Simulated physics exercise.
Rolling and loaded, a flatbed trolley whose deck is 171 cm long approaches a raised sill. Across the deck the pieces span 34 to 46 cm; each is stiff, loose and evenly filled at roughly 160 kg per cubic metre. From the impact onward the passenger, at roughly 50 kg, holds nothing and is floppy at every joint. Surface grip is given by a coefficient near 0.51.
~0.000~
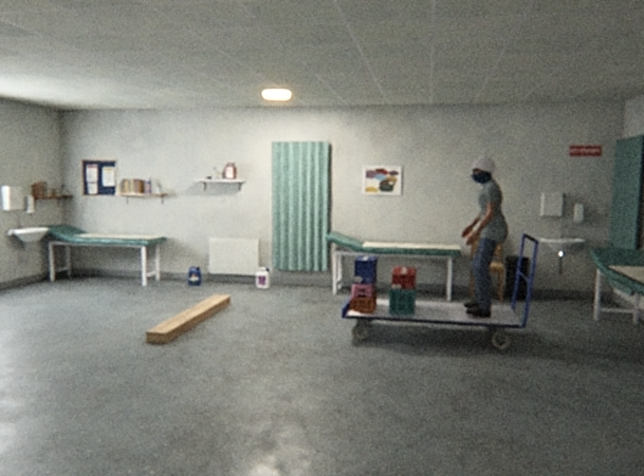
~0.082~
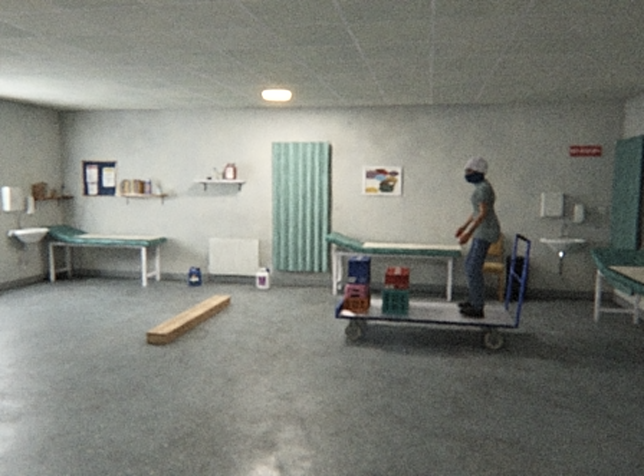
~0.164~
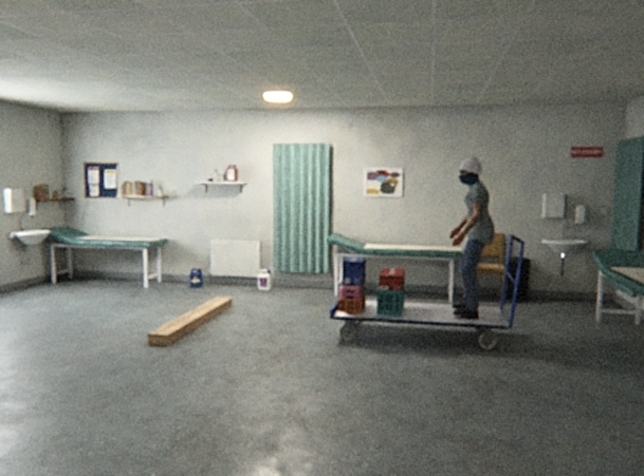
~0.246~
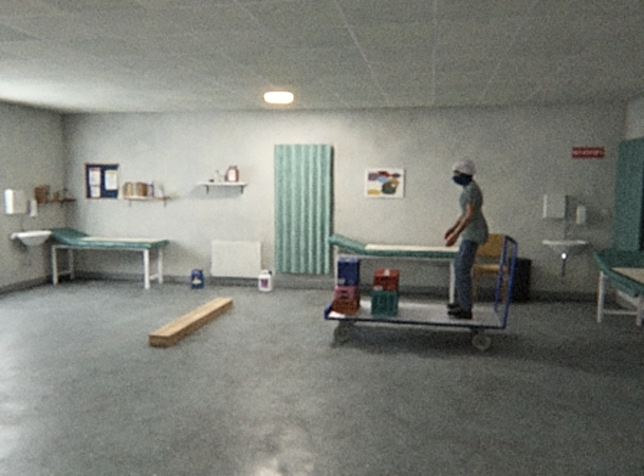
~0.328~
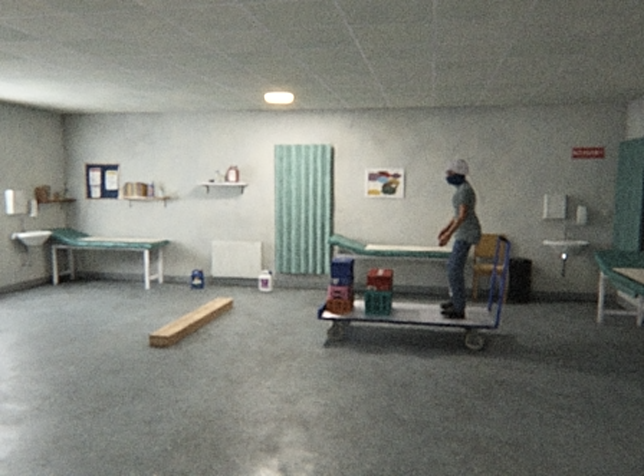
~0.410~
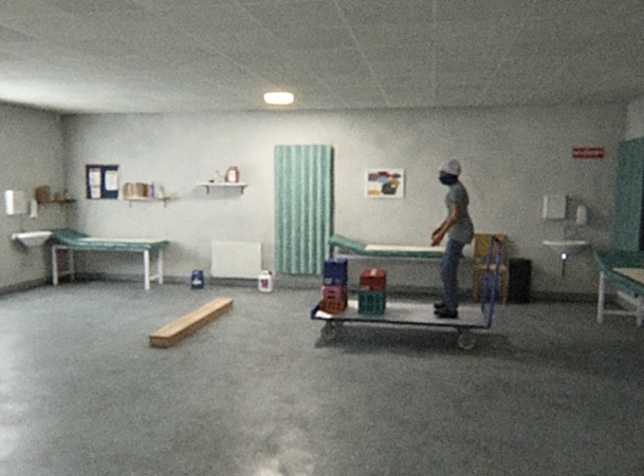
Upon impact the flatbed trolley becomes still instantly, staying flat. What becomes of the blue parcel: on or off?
It is not shed from the deck.
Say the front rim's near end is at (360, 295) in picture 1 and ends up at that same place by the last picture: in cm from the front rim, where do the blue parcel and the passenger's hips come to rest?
Blue: 40 cm past; hips: 110 cm behind.
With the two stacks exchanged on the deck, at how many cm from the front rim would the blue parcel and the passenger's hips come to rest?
After the swap, blue stops 40 cm short of the rim while the hips stop 120 cm short.
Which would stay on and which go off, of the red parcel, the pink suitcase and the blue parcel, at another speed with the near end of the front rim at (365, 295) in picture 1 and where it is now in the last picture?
Then the red one is still in place, the pink one is no longer aboard and the blue one is no longer aboard.
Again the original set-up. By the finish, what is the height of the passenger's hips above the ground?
They finish some 60 cm off the ground.
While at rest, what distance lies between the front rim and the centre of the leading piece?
Roughly 10 cm short of the front rim.
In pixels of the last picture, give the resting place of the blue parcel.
(204, 267).
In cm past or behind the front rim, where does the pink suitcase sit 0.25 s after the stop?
About 10 cm behind the rim.
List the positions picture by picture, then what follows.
In the first picture, blue parcel (366, 270), hips (494, 231), rim corner (343, 315); 176 cm still to roll.
In the second picture, blue parcel (360, 270), hips (487, 231), rim corner (337, 315); 169 cm still to roll.
In the third picture, blue parcel (354, 271), hips (481, 232), rim corner (331, 316); 162 cm still to roll.
In the fourth picture, blue parcel (349, 272), hips (475, 232), rim corner (325, 316); 155 cm still to roll.
In the fifth picture, blue parcel (343, 272), hips (468, 233), rim corner (319, 316); 148 cm still to roll.
In the sixth picture, blue parcel (336, 272), hips (461, 232), rim corner (312, 316); 141 cm still to roll. Speed about 0.9 m/s.
The wheels strike at 2.05 s.
After 2.30 s the blue parcel is 11 cm behind the rim, tilted 0°, near (206, 267) in the last picture's view.
After 2.60 s the blue parcel is 12 cm behind the rim, tilted 0°, near (207, 267) in the last picture's view.
After 3.05 s the blue parcel is 8 cm behind the rim, tilted 0°, near (204, 267) in the last picture's view.
At rest, 4.2 s, nothing is past the rim; behind it, orange crate, blue parcel, red parcel, teal crate, pink suitcase and the passenger's hips.
